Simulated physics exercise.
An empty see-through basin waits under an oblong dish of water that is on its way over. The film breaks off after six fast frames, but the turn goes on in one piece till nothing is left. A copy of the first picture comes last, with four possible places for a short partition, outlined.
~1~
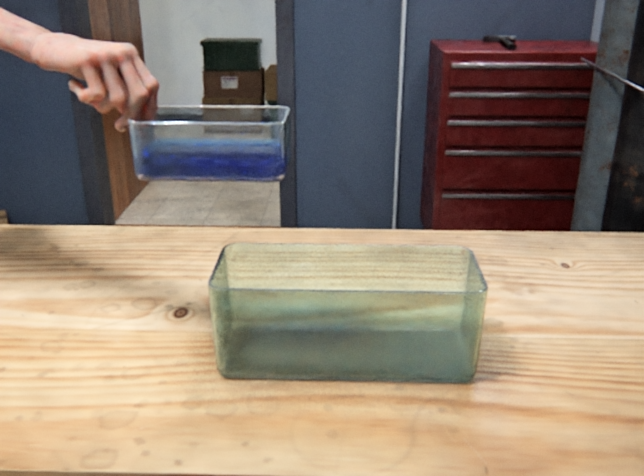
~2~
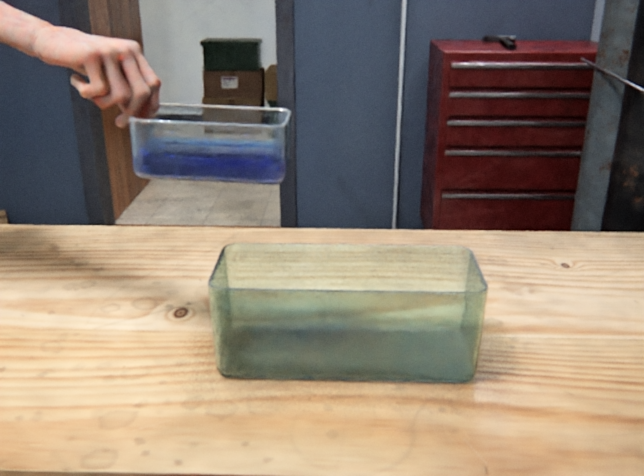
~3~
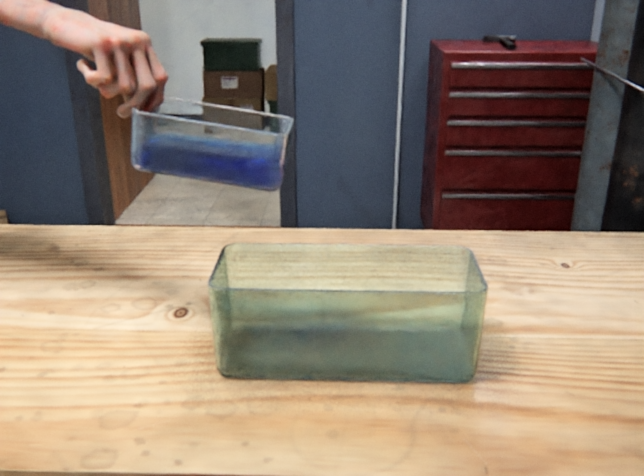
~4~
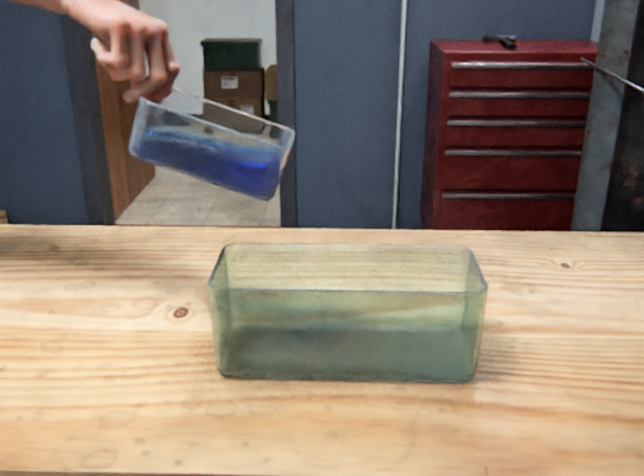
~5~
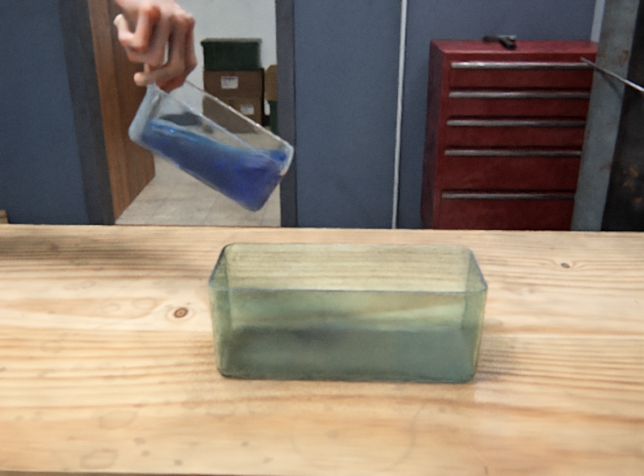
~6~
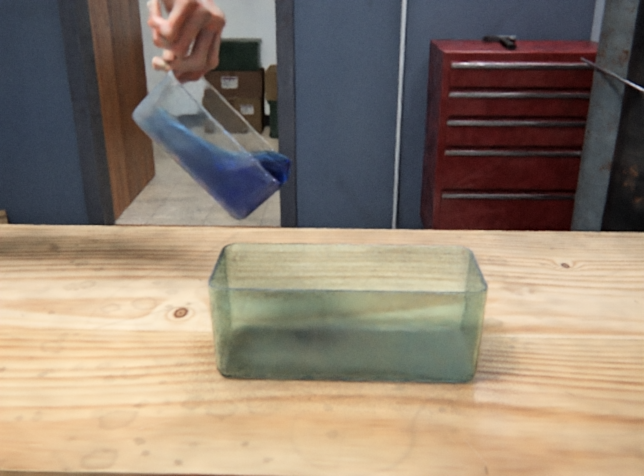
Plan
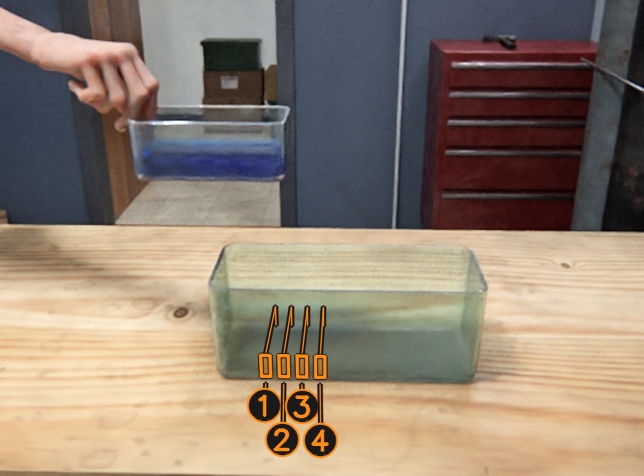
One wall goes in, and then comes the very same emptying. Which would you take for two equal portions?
Position 4.
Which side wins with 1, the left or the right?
More ends on the right.
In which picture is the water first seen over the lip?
Picture 6.
On the marked copy, 1 at (265, 383); 2 at (283, 383); 3 at (301, 384); 4 at (320, 384).
Choosing 1, about 17 % ends left of the wall and 82 % right of it.
Choosing 2, about 25 % ends left of the wall and 74 % right of it.
Choosing 3, about 34 % ends left of the wall and 65 % right of it.
Choosing 4, about 52 % ends left of the wall and 46 % right of it.
